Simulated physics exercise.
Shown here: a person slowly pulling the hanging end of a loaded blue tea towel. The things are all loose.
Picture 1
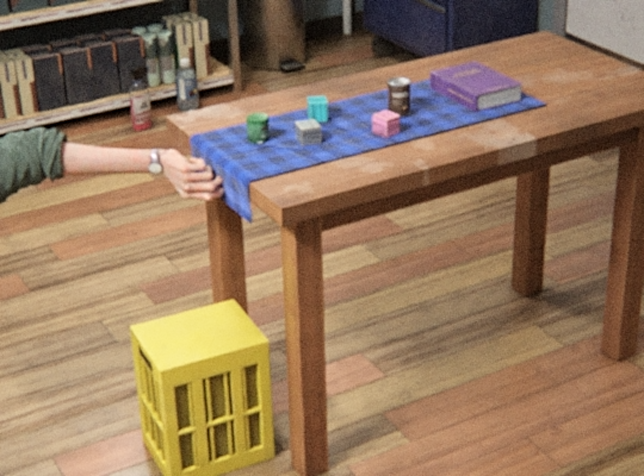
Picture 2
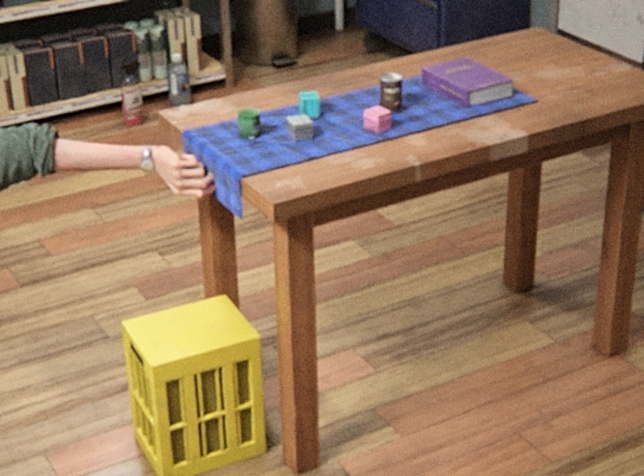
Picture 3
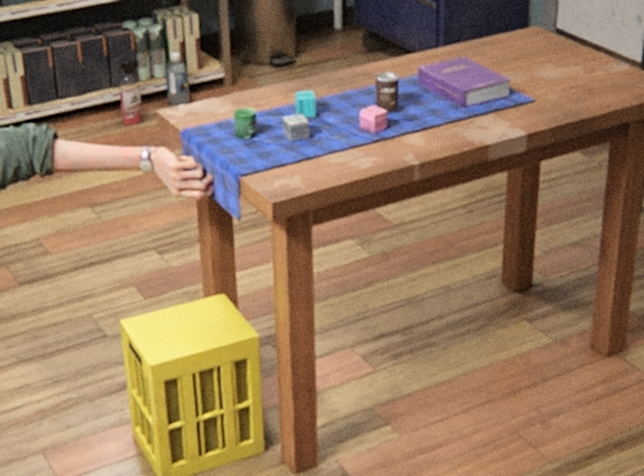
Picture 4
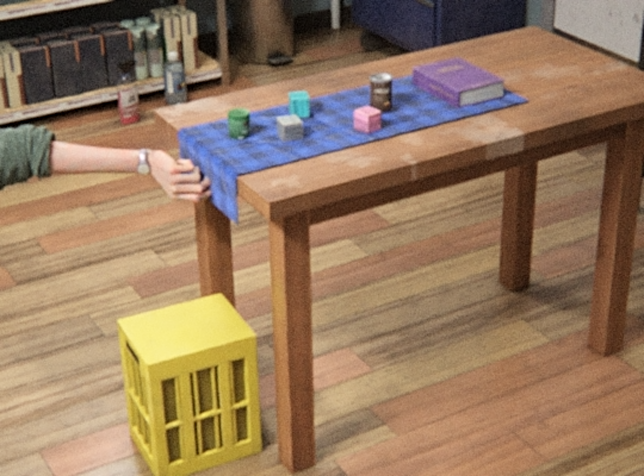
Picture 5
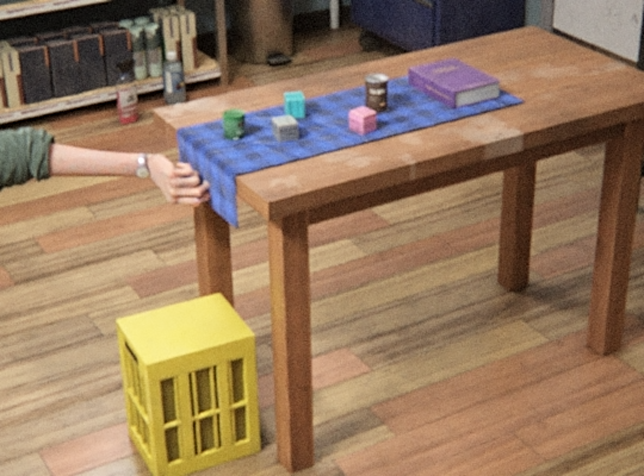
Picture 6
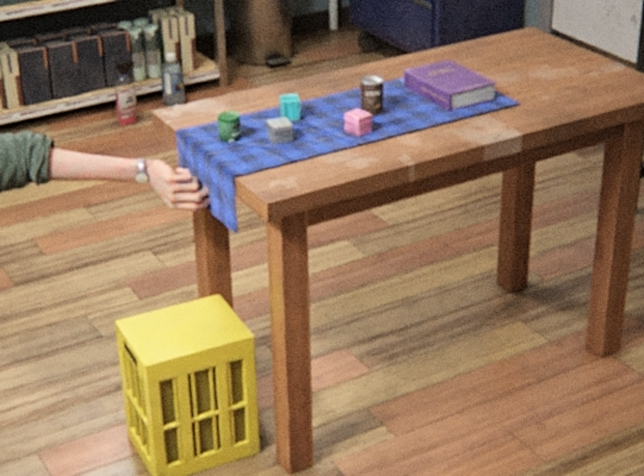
On a wooden table, a hand slowly pulls a blue cloth, and the objects shift slightly left.
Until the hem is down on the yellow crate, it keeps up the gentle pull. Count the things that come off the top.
The top is going to lose three items.
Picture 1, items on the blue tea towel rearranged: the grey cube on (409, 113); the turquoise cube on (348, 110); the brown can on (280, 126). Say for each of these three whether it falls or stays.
Short version: Grey cube stays, turquoise cube stays, brown can drops.
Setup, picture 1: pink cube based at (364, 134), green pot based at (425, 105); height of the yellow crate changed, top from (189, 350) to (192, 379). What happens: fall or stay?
Pink cube: Off. Green pot: Still up.
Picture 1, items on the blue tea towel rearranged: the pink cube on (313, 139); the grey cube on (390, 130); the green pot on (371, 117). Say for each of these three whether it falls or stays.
The pink cube ends up knocked off; the grey cube ends up still aboard; the green pot ends up still aboard.
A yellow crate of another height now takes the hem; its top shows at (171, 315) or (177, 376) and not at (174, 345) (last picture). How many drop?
The numbers are 2 and 4.
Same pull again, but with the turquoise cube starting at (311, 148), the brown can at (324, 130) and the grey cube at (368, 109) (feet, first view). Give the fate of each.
Outcome: Turquoise cube falls away, brown can falls away, grey cube stays aboard.
A little later, hem near (209, 270); green pot gone.
Next, hem on the crate; green pot, grey cube and turquoise cube gone.
When it is over, hem on the crate; green pot, grey cube and turquoise cube gone. The answer is three.
